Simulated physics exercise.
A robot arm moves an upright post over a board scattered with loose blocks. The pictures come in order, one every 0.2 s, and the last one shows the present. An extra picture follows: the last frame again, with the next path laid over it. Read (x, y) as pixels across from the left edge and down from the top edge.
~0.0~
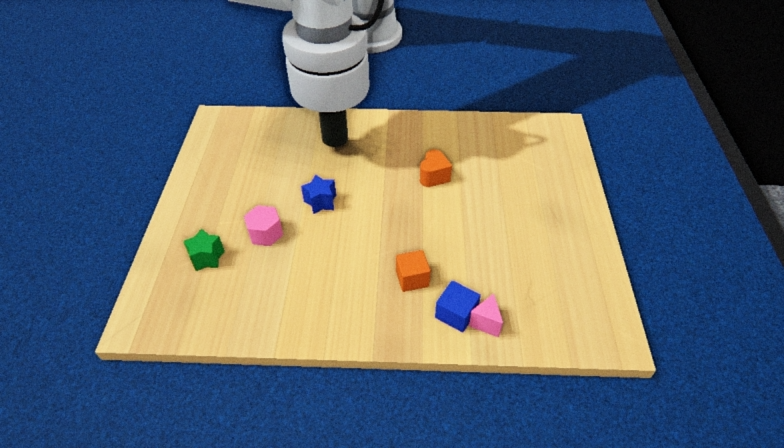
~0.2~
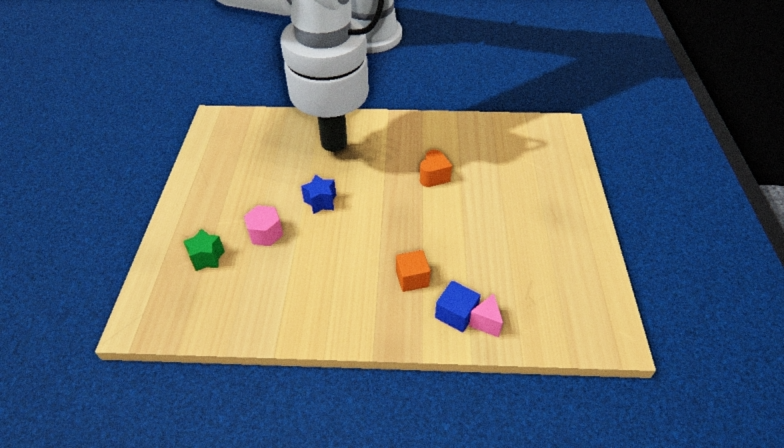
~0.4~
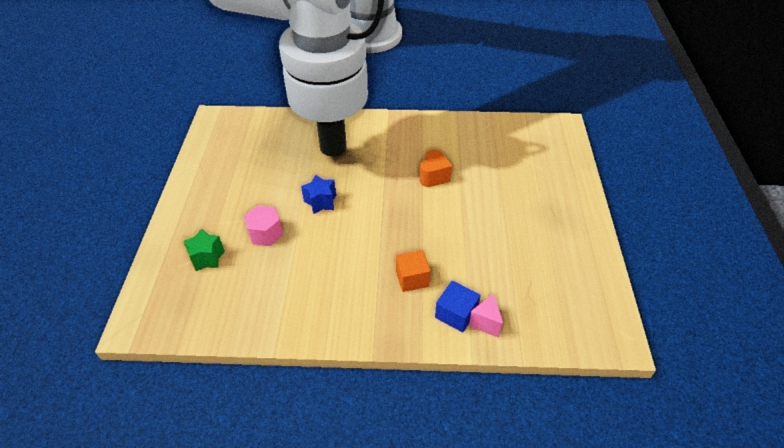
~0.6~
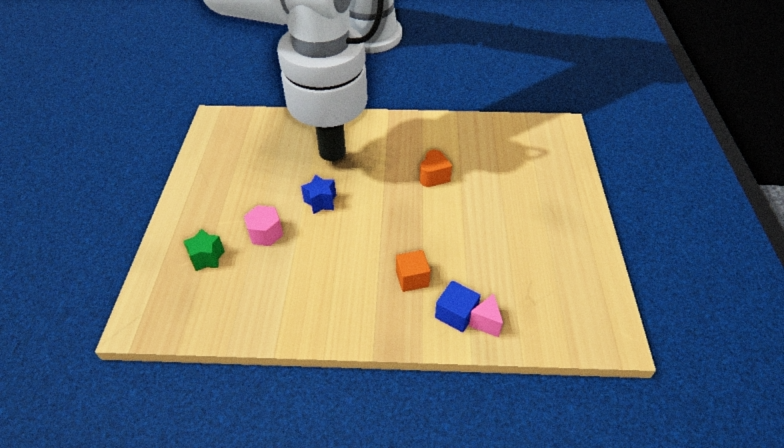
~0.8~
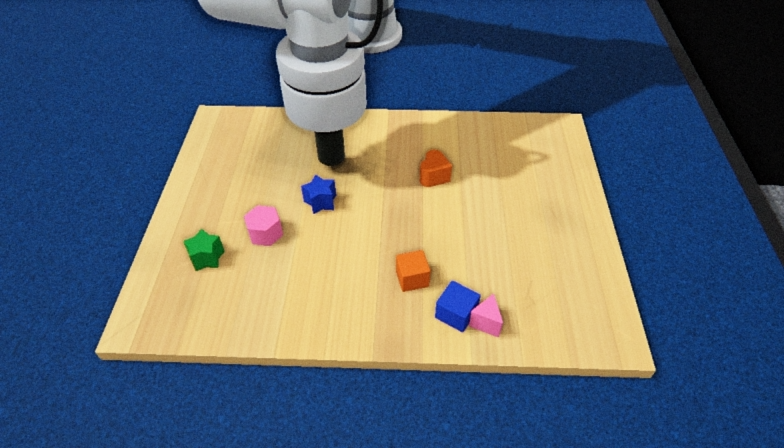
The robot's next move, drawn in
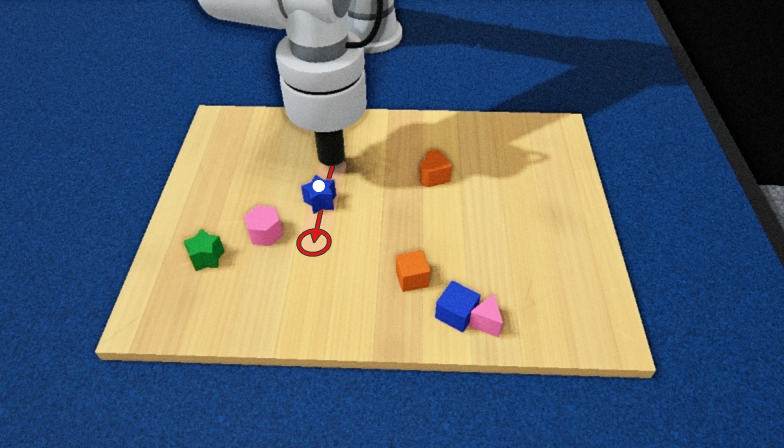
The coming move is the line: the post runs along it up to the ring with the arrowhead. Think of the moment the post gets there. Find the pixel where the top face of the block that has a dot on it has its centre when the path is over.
Its top middle: (300, 248).
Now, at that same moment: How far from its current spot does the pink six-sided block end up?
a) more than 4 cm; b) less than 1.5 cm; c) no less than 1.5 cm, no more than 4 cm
(b)
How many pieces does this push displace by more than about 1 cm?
I predict one.
The line goes from (333, 166) to (314, 242); the dot is on the blue star.
One third of the way, post at (325, 180); blue star at (316, 192).
Two thirds of the way, post at (319, 206); blue star at (308, 219).
At the end, post at (313, 233); pink six-sided block unmoved; blue star at (300, 248).
